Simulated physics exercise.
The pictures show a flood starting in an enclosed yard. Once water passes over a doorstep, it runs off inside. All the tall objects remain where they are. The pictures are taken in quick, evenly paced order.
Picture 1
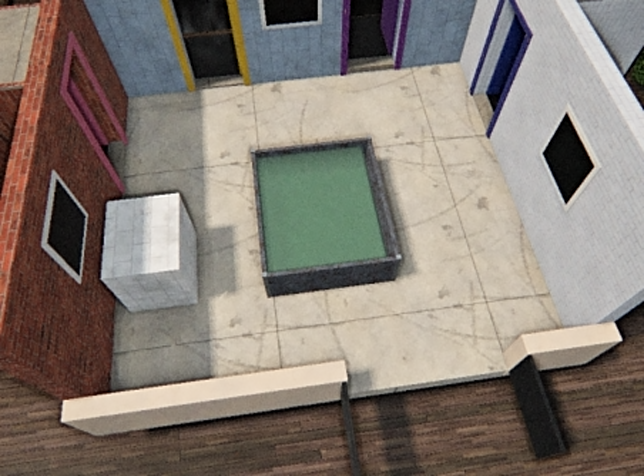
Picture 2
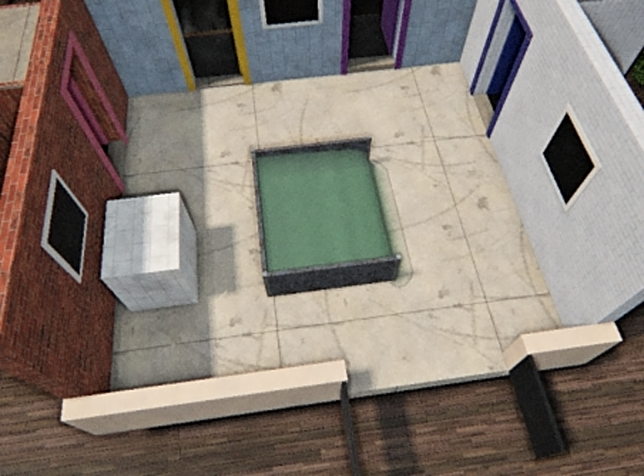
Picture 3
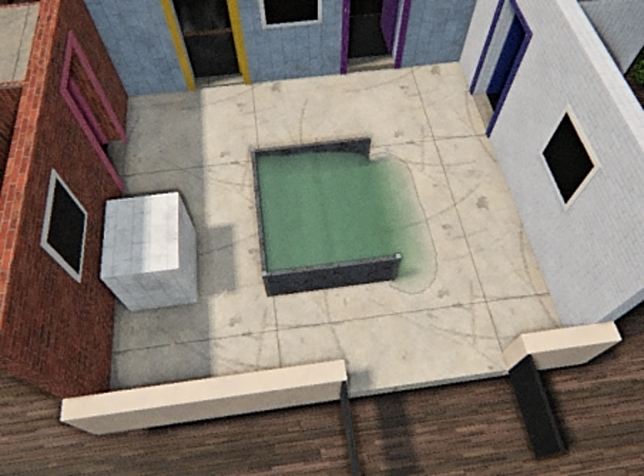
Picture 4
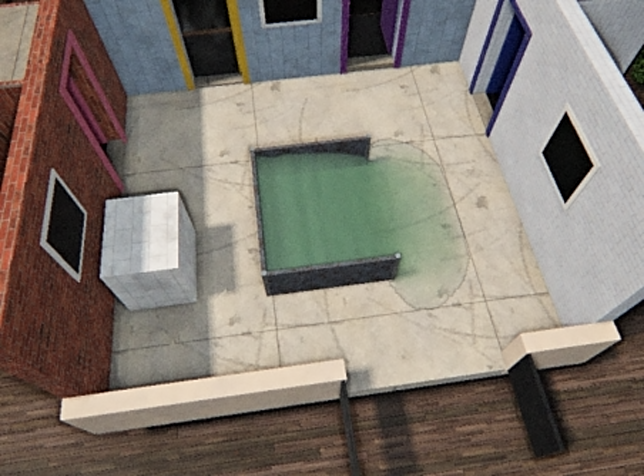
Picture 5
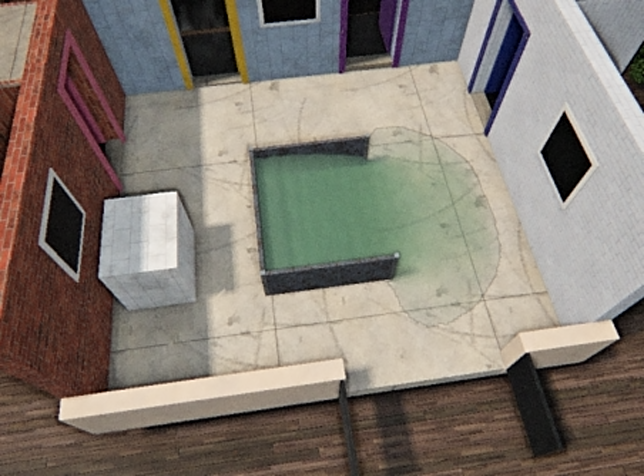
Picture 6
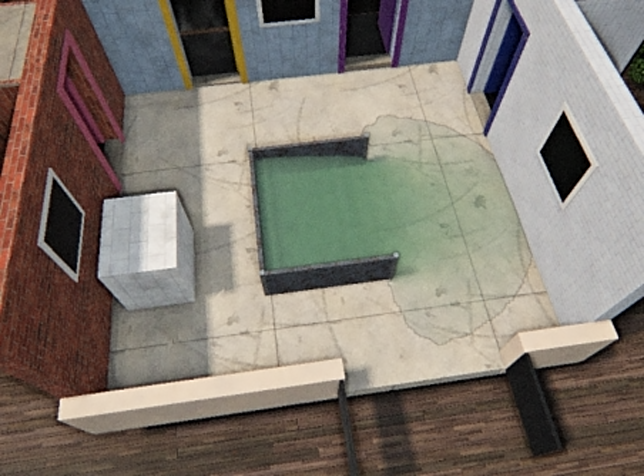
We see a dark-walled tank of green water in a walled yard beside a pale block; its right side disappears, and the water pours out through the gap, spreading rightward across the paving in a widening, thinning sheet.
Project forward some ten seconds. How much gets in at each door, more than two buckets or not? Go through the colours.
The blue door tips over the cap there, the pink door stays at or under the cap there, the yellow door stays at or under the cap there, the purple door stays at or under the cap there.
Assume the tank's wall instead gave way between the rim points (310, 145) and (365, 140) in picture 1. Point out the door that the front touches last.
The pink one.
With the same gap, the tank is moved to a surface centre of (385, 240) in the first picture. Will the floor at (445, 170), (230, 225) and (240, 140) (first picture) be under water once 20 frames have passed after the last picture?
One after the other: Reached, untouched, untouched.
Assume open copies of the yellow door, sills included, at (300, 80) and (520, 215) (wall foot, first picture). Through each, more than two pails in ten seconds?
Falls short, then goes past it.
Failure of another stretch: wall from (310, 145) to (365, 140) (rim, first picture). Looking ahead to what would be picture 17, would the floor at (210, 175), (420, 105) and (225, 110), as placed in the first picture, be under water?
Log: Point 1 unreached; point 2 inundated; point 3 inundated.
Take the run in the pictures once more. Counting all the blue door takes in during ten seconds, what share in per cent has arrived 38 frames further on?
Estimate: Some 80 per cent.
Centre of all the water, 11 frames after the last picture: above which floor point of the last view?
Centre of the water: Near (429, 216).
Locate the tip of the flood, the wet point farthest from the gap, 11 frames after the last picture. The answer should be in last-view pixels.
The flood front should get to about (455, 66).
A moment on, water covers 30 % of the floor; the blue door under two buckets in, the pink door not reached, the yellow door not reached, the purple door not reached.
Next, water covers 30 % of the floor; the blue door over two buckets in, the pink door not reached, the yellow door not reached, the purple door not reached.
Then, water covers 50 % of the floor; the blue door over two buckets in, the pink door not reached, the yellow door not reached, the purple door wet at the sill, nothing in.
Later, water covers 90 % of the floor; the blue door far over two buckets in, the pink door wet at the sill, nothing in, the yellow door wet at the sill, nothing in, the purple door wet at the sill, nothing in.
In the end, water covers 95 % of the floor; the blue door far over two buckets in, the pink door wet at the sill, nothing in, the yellow door wet at the sill, nothing in, the purple door wet at the sill, nothing in.
